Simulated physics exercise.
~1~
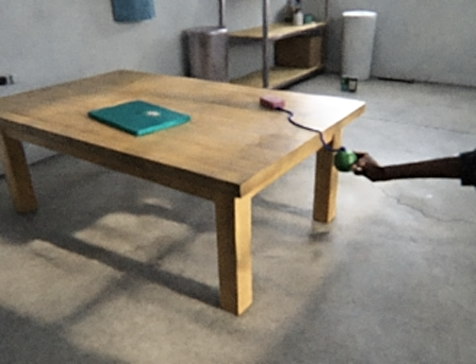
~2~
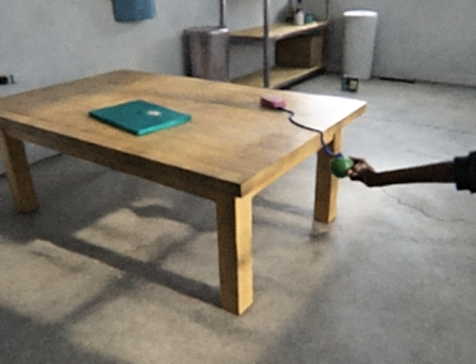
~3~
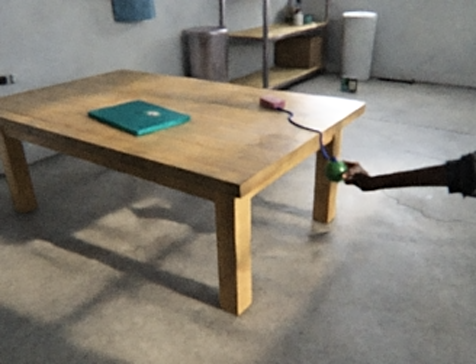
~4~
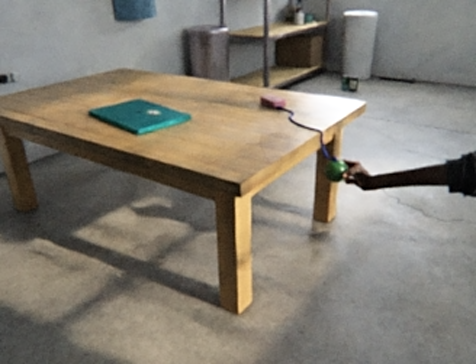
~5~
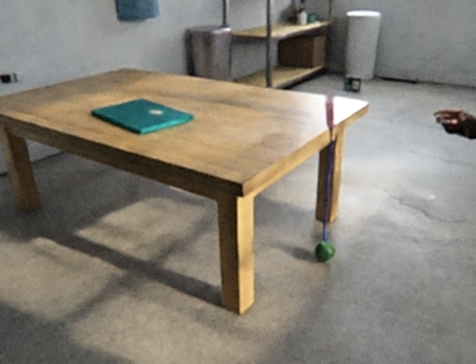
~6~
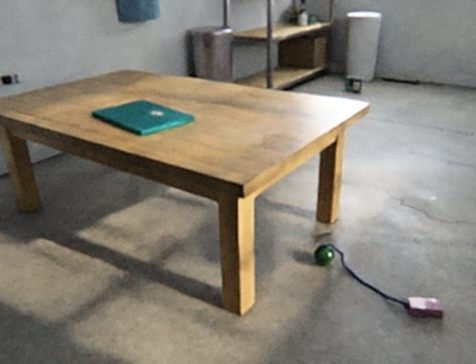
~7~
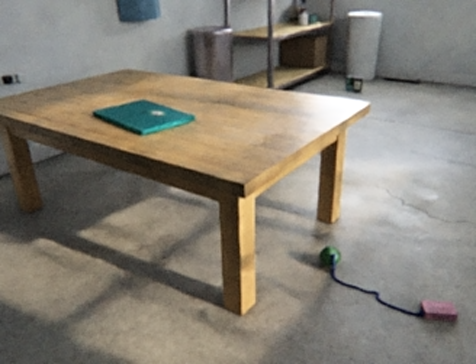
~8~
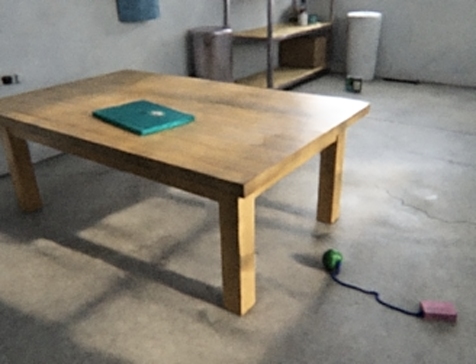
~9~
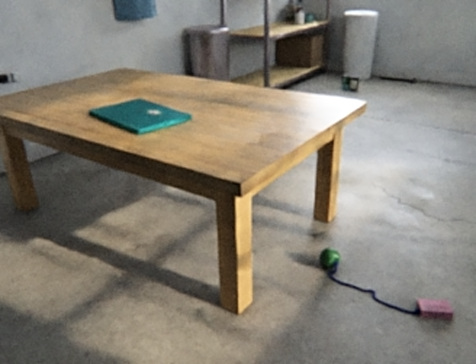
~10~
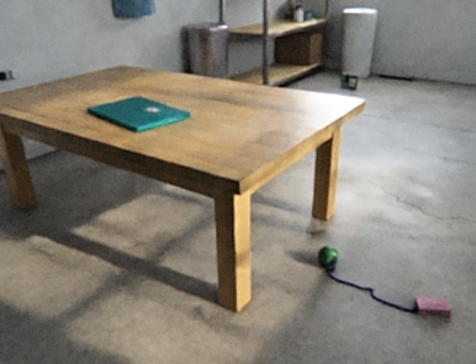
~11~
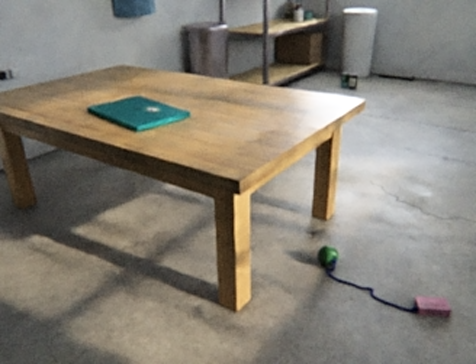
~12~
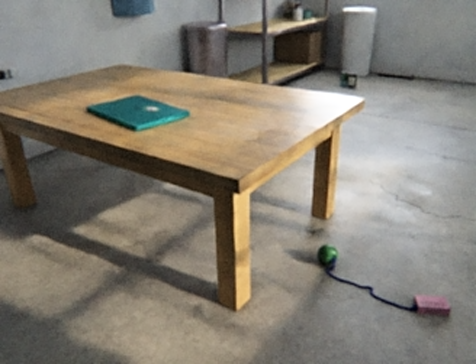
At a wooden table in a bare concrete room, a hand lowered a green apple past the right edge and let go; it dropped to the floor, its cord pulling the pink box down after it, while the turquoise laptop stayed put.
